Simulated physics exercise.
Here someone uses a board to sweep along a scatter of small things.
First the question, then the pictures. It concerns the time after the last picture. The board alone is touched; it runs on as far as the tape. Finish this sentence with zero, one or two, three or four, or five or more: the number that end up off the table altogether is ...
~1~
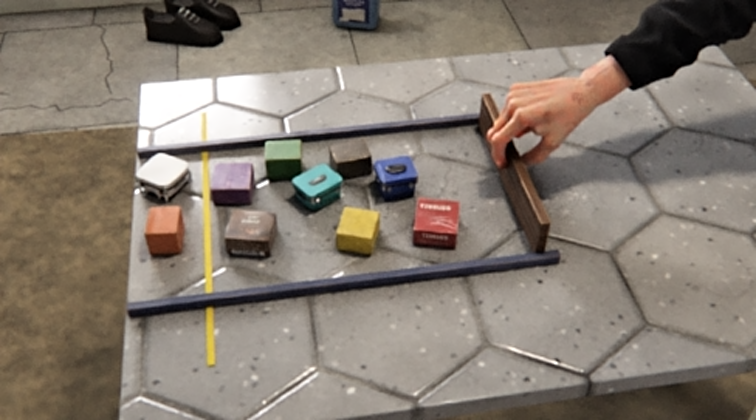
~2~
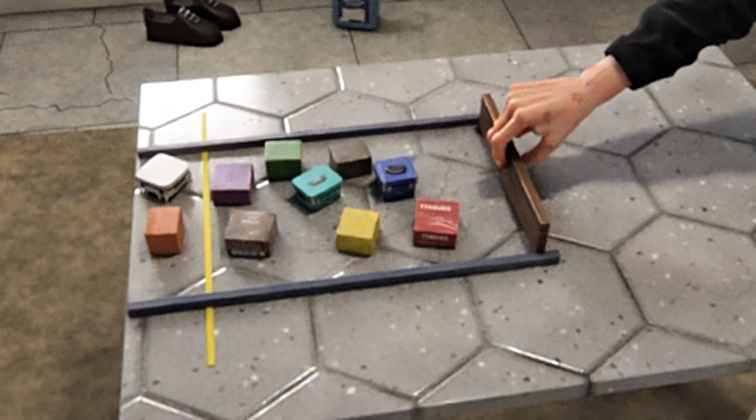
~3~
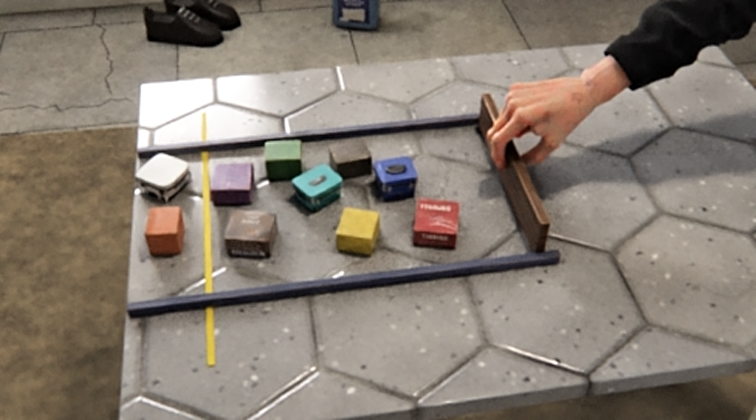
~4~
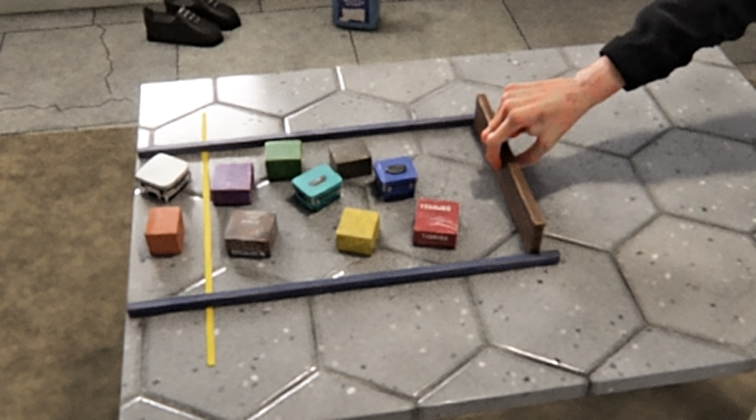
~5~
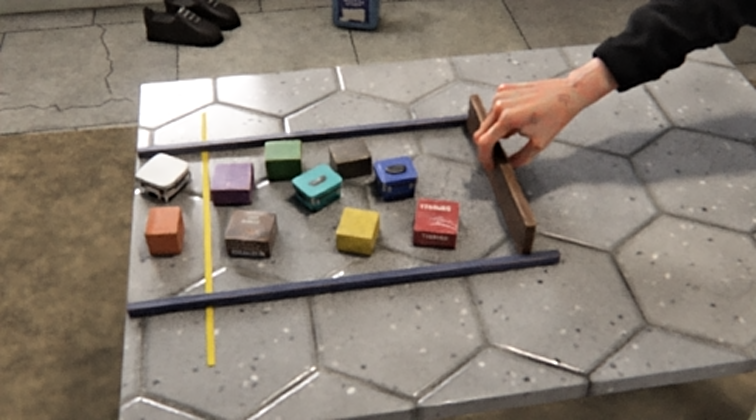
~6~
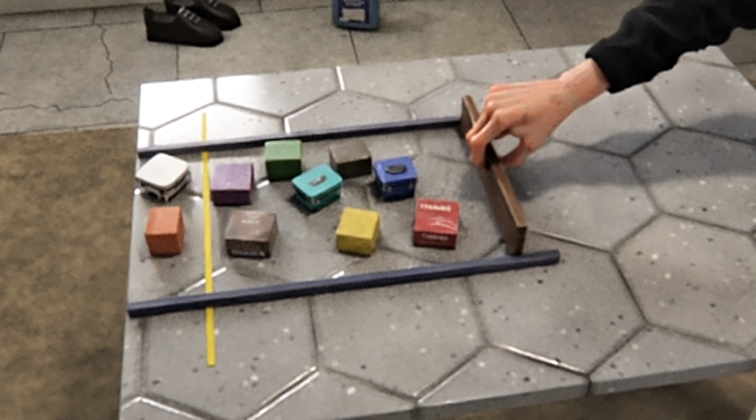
The number that end up off the table altogether is three or four.
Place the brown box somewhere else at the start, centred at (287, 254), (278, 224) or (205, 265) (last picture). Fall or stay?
Going through the places in order, it ends up falling, it ends up falling, and it ends up falling.
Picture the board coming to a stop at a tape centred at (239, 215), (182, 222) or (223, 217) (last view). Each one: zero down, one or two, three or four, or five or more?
One to two; five or more; either three or four.
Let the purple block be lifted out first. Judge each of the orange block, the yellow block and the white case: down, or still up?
The orange block ends up below - the yellow block remains - the white case ends up below.
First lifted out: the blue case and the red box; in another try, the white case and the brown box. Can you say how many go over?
The counts: 2 and 2.
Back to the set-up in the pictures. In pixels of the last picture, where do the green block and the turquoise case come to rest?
In the last picture the first middle sits at (147, 174) and the other at (146, 205).
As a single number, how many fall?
The answer: 4 exactly.
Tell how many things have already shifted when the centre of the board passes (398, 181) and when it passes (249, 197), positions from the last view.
The counts are 3 and 10.
Soon after, none off yet; white case at rest near (164, 178); orange block at rest near (165, 231); purple block at rest near (233, 184).
At rest, the number that fall off is three or four; fallen, brown box, purple block, orange block and white case.
